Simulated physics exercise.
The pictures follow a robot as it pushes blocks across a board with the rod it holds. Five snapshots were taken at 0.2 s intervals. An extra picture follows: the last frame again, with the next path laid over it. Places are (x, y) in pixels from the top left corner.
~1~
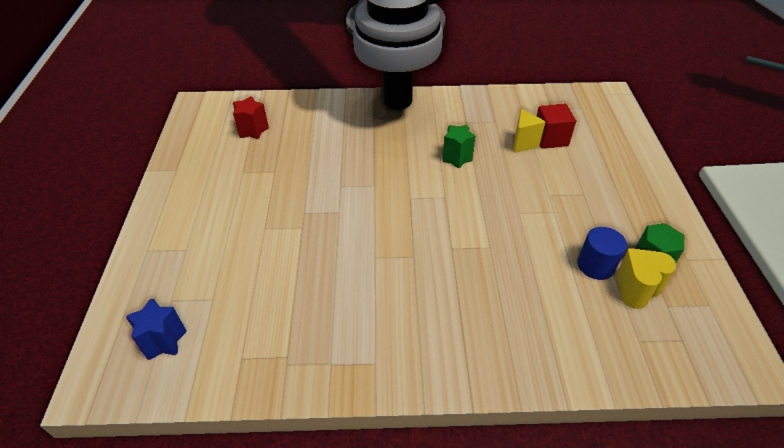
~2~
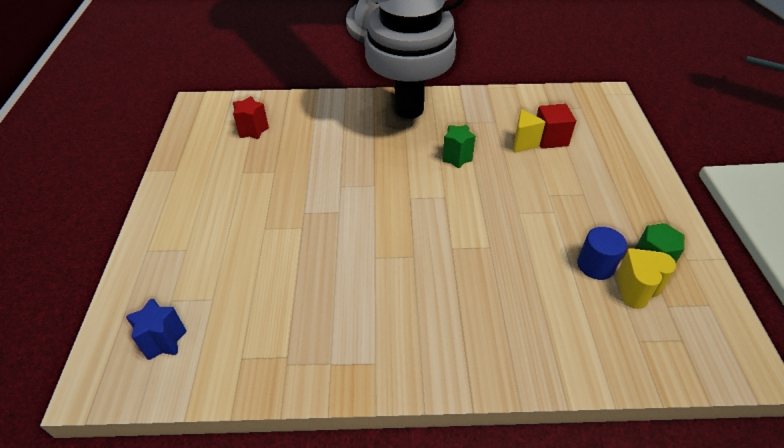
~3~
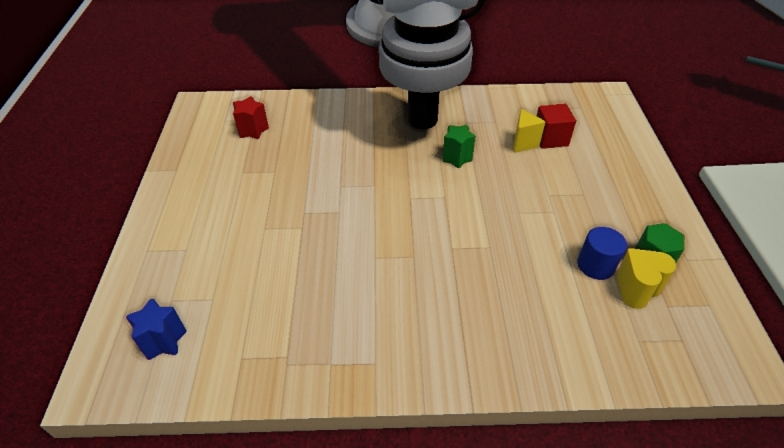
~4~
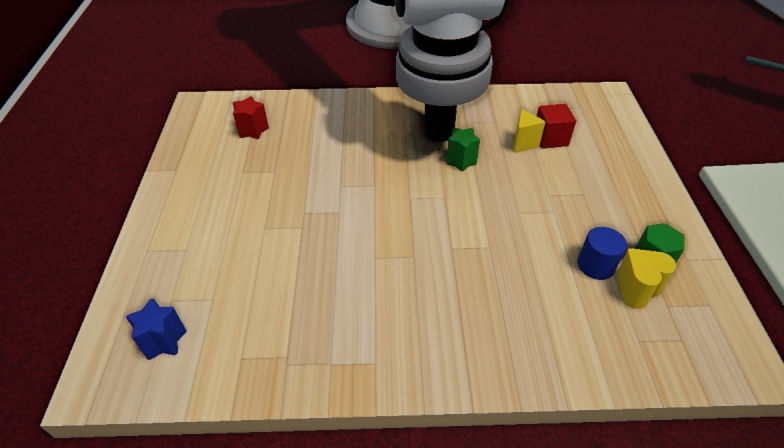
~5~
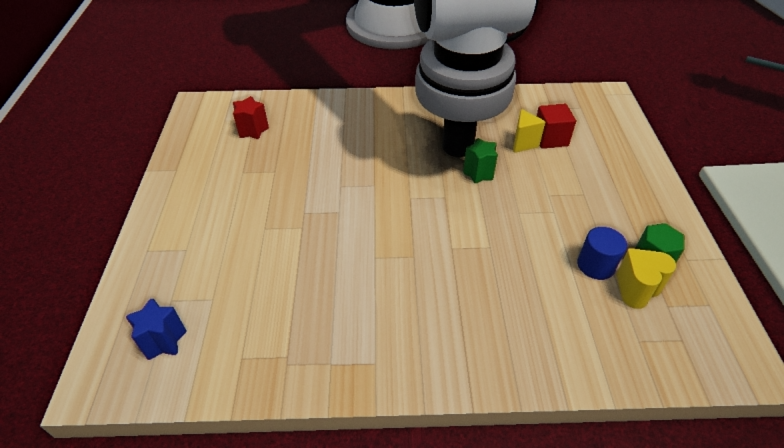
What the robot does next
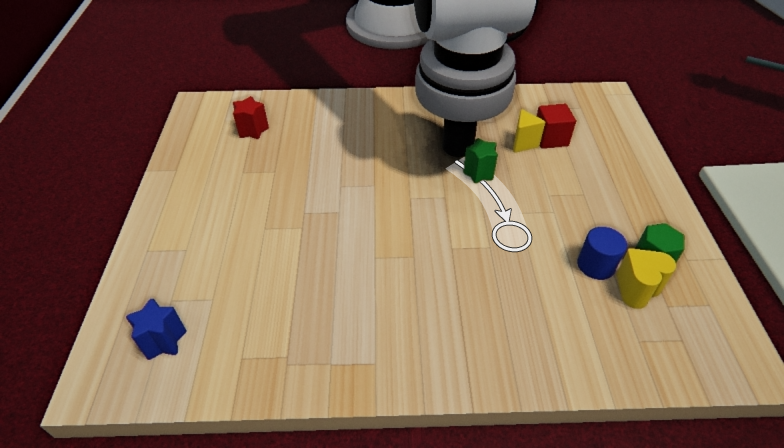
At the start, a robot arm's dark rod stands near the top edge of a wooden board scattered with coloured blocks. The rod moves right and slightly down to the green star while the other blocks stay still, then pushes the star a short way right and downward.
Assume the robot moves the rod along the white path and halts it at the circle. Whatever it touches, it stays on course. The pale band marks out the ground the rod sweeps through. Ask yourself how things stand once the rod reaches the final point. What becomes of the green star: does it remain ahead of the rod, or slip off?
Slid away.
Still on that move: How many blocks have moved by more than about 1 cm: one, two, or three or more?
1 block.
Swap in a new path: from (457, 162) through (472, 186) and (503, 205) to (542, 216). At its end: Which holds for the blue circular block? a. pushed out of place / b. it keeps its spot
b (it keeps its spot)
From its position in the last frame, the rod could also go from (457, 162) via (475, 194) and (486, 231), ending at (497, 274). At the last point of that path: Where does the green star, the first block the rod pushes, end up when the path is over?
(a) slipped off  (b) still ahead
The one that fits is a, slipped off.
The line goes from (457, 162) by way of (482, 181) and (501, 206) to (512, 236).
What follows on the original path. One third of the way, rod at (485, 168); green star at (513, 167).
Two thirds of the way, rod at (505, 194); green star at (538, 183), turned 35° anticlockwise.
At the end, rod at (515, 223); green star at (541, 186), turned 55° anticlockwise; yellow triangular piece unmoved.
